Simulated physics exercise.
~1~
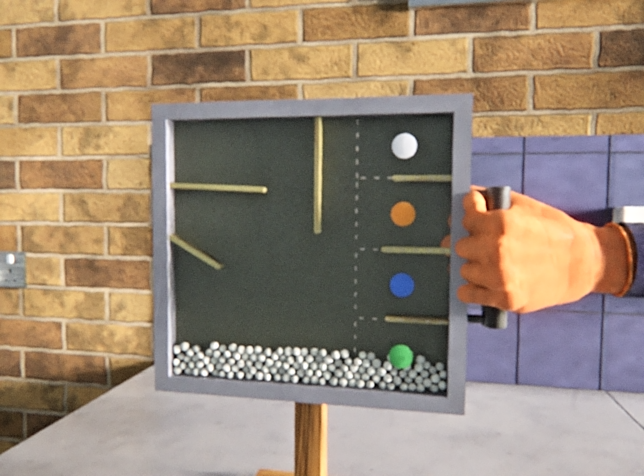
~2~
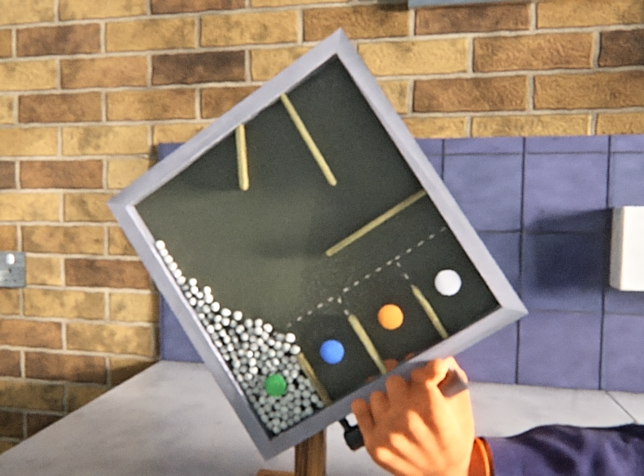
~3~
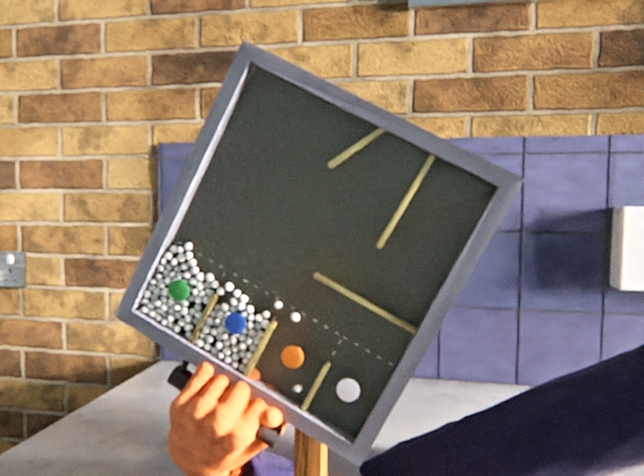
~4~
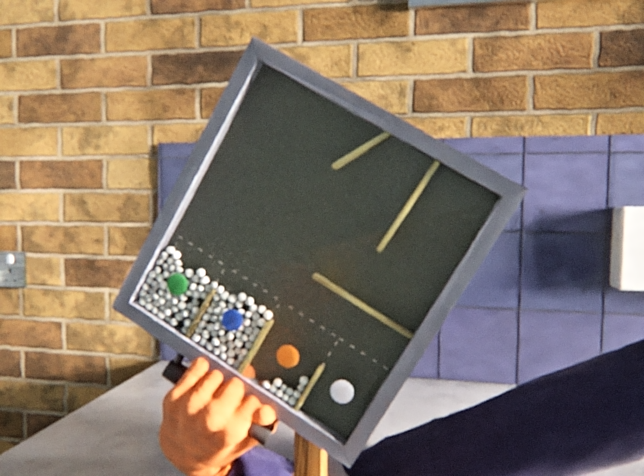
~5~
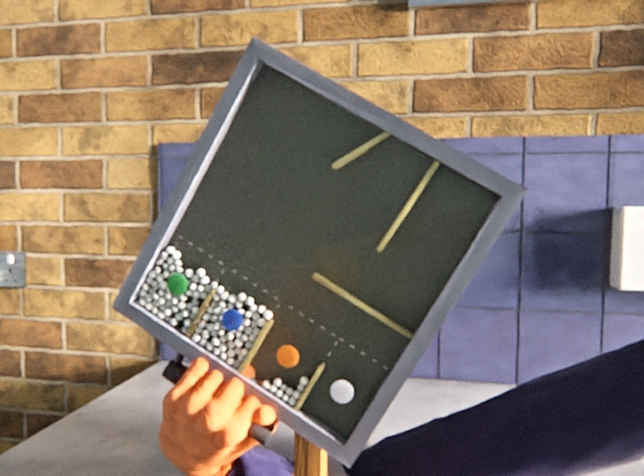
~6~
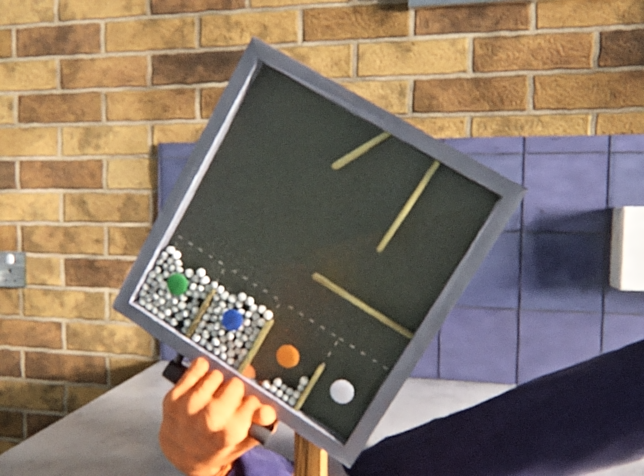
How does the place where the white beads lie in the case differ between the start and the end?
At the start the beads lie in a low layer along the bottom of the upright case. By the end they are heaped toward the lower left of the tilted case, mostly in the green and blue pockets, with a few in the orange one.
